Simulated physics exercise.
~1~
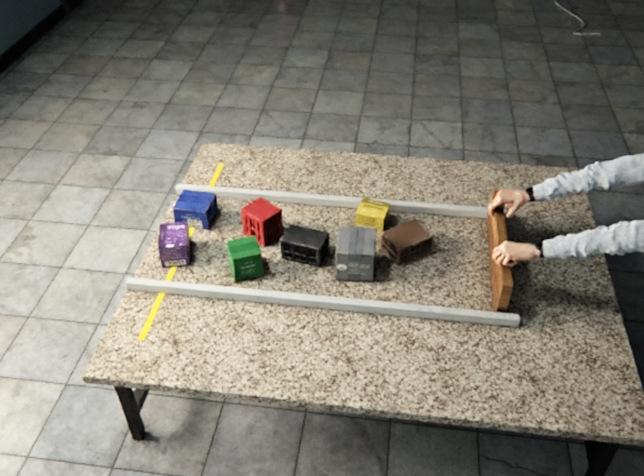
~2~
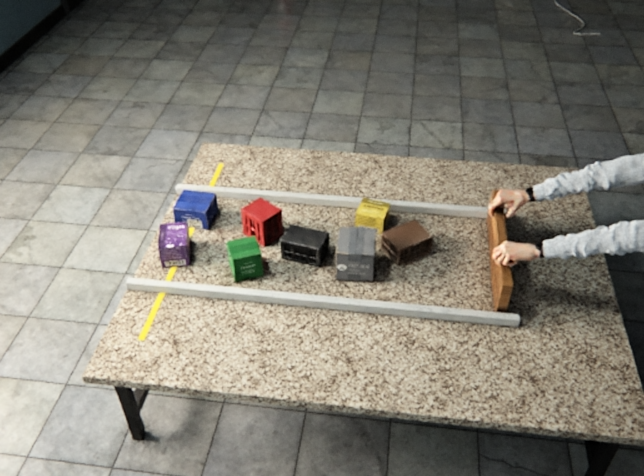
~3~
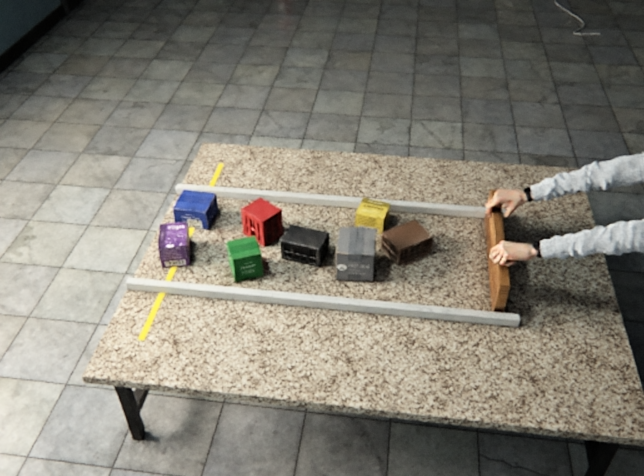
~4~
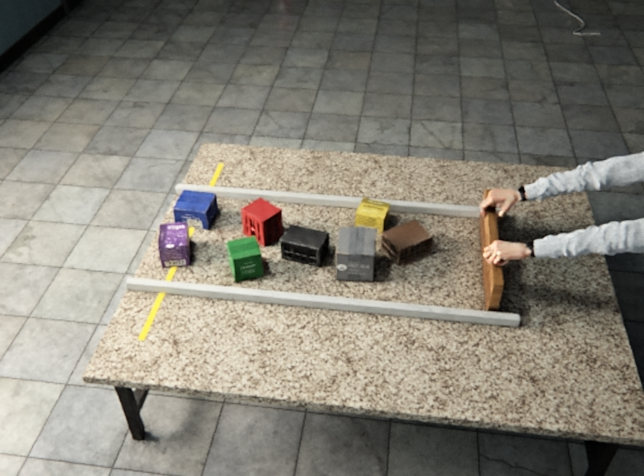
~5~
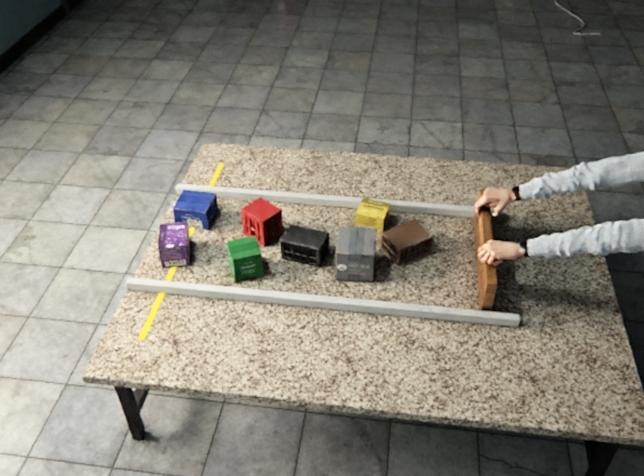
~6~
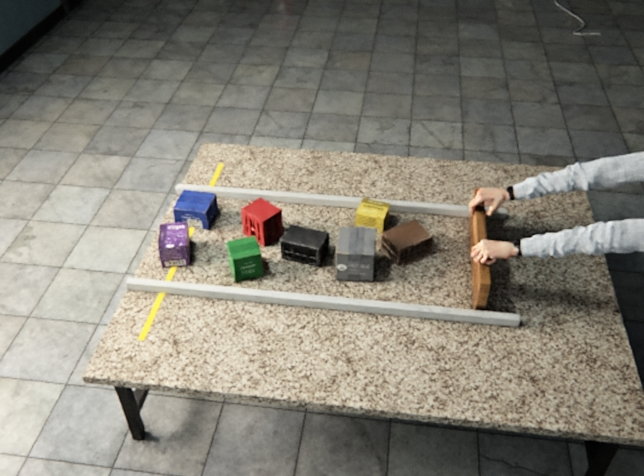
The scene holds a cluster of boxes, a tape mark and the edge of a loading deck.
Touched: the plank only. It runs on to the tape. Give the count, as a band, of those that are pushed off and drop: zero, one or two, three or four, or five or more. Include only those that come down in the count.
Those that drop number five or more.
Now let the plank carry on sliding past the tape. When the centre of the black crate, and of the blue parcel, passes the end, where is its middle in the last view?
Its middle is around (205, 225) and around (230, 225).
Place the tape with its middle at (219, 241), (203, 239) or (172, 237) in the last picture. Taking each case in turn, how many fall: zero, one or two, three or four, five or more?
Taking them in turn, one to two; either three or four; five or more.
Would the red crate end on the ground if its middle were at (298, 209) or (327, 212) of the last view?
Note, in order: Drops; drops.
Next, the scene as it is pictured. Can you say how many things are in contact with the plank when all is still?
3 touch it.
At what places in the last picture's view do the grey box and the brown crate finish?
Final positions - grey box around (149, 257), brown crate around (168, 228).
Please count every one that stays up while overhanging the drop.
It totals 2.
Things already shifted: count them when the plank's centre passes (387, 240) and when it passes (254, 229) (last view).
By then 4, and later 8.
Soon after, none off yet; purple box at rest near (175, 244); blue parcel at rest near (196, 209); green box at rest near (245, 259).
In the end, the number that fall off is five or more; gone, black crate, red crate, green box, blue parcel and purple box.
